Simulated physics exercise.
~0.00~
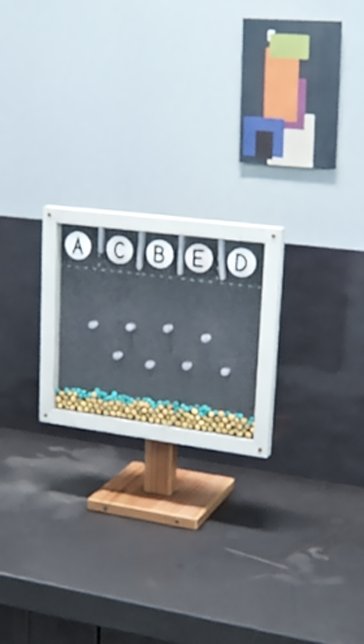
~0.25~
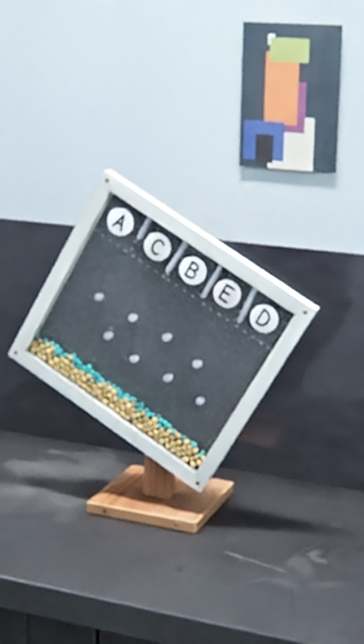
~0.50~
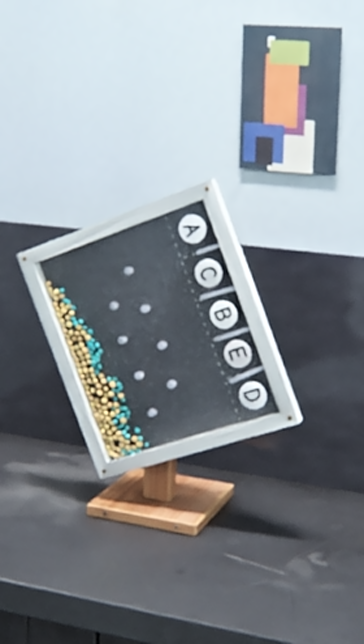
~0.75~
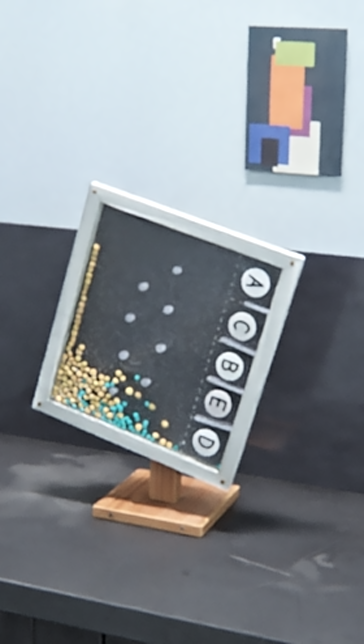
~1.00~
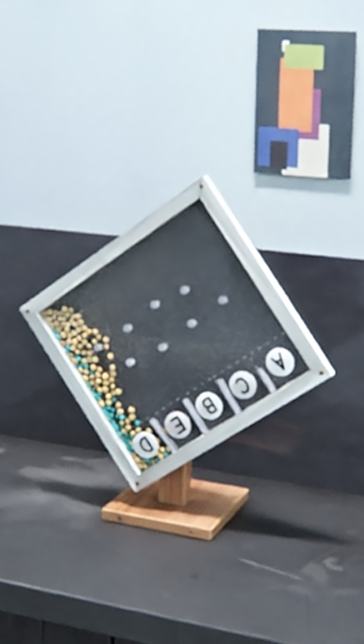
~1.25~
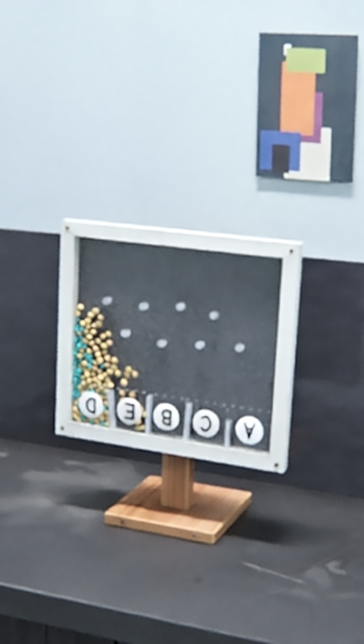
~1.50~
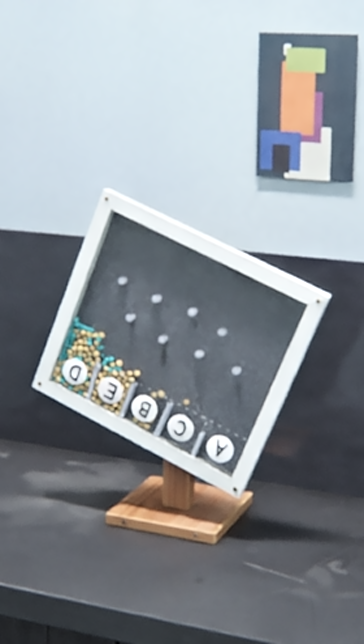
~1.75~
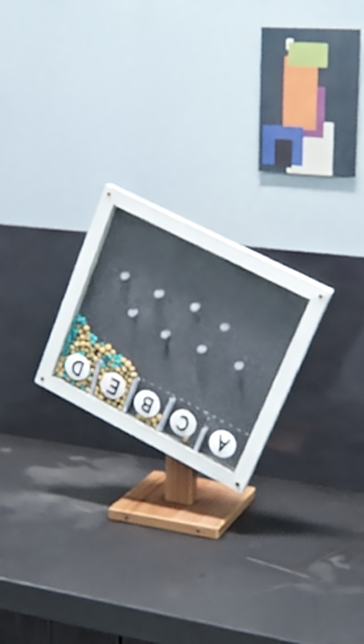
A square, clear-fronted box with a white frame turns on a wooden stand atop a dark counter, seen from slightly above by a gently swaying camera. Tan chickpeas and smaller turquoise ones lie along its bottom, below pale pegs and five lettered pockets, with a colourful abstract picture on the wall behind. The box rotates clockwise, and the chickpeas slide into a sloping heap along one side. As it turns upside down, they spill into the pockets at lower left. It stops tilted, with most chickpeas heaped around D and E, a few at B, and A and C empty.
